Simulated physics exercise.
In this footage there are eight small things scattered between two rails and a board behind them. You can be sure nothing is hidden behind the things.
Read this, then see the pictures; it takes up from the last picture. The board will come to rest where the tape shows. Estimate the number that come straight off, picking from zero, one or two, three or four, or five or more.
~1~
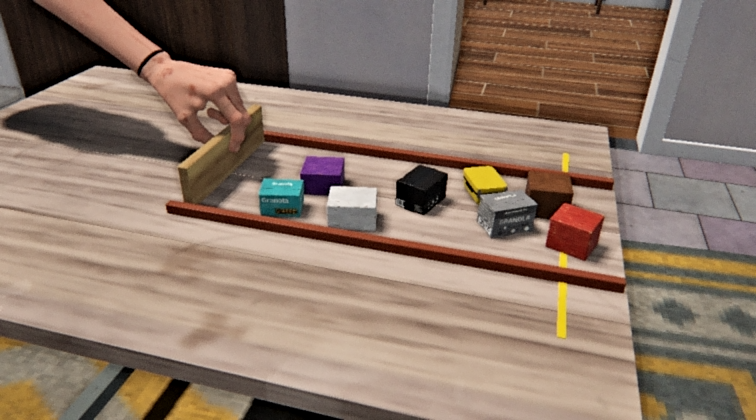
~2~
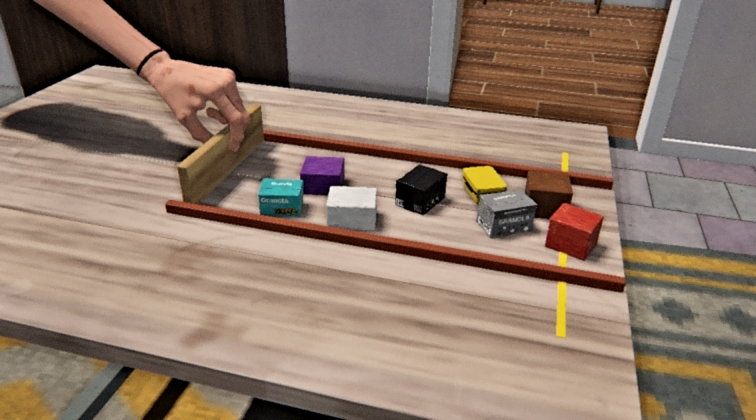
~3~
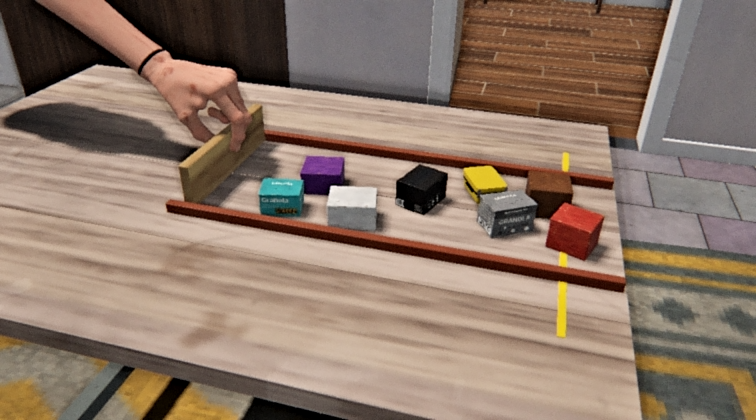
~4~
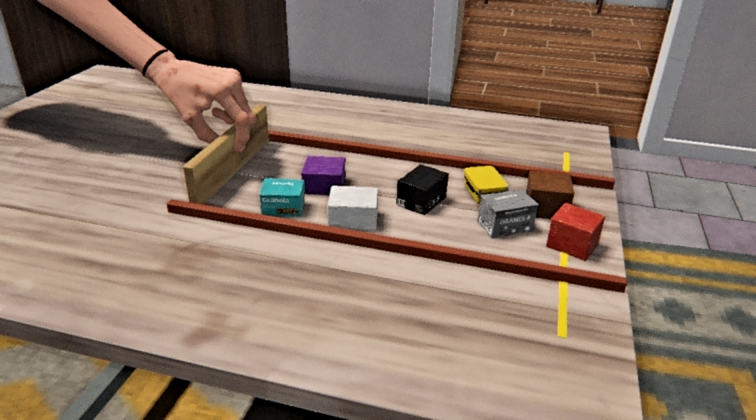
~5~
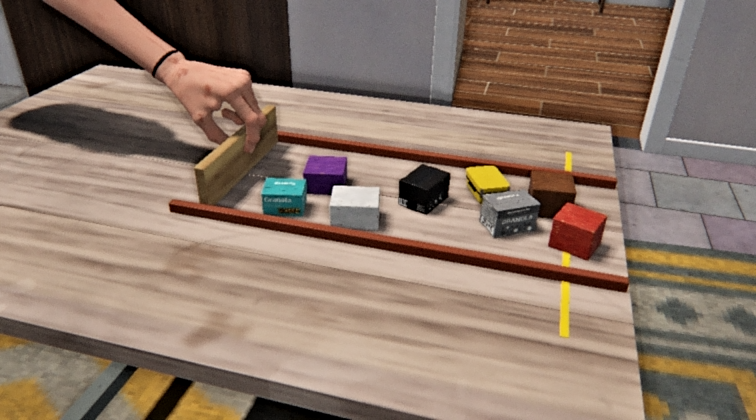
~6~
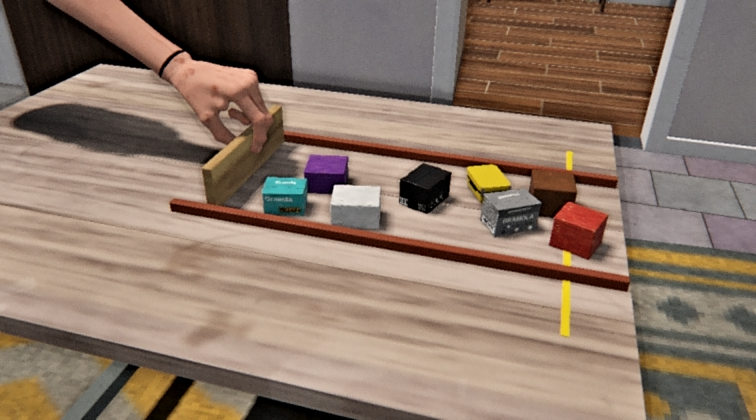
My estimate is five or more.
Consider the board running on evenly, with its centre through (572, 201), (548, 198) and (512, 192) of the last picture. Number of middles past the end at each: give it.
5; 3; 1.
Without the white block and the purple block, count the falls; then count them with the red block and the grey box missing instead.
Tally per try: 2 / 3.
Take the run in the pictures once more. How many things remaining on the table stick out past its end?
That would be 0.
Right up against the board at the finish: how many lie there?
It ends up touching 3.
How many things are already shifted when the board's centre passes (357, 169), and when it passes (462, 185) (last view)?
The count reaches 3 first and 8 second.
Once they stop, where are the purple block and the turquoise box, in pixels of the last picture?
You'll find the purple block at roughly (592, 216) and the turquoise box at roughly (592, 251).
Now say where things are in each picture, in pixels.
The first picture shows red block (575, 231); brown block (548, 196); grey box (507, 214); board (226, 152); tape (564, 225).
The second picture shows brown block (547, 195); white block (352, 208).
The third picture shows grey box (507, 213); yellow case (484, 186).
The fourth picture shows red block (575, 231); board (231, 152).
The fifth picture shows brown block (551, 195); purple block (326, 175).
The sixth picture shows red block (578, 230); brown block (552, 194); grey box (510, 212); board (248, 153); tape (568, 223).
Soon after, none off yet; red block at rest near (578, 230); brown block at rest near (552, 194); grey box at rest near (510, 212).
After that, none off yet; red block at rest near (578, 230); brown block moving near (557, 194); grey box moving near (521, 212).
And then, none off yet; red block displaced about its own width near (635, 247); brown block displaced about its own width near (609, 198); grey box displaced well along near (608, 226).
In the end, the number that fall off is five or more; gone, white block, black box, grey box, brown block and red block.
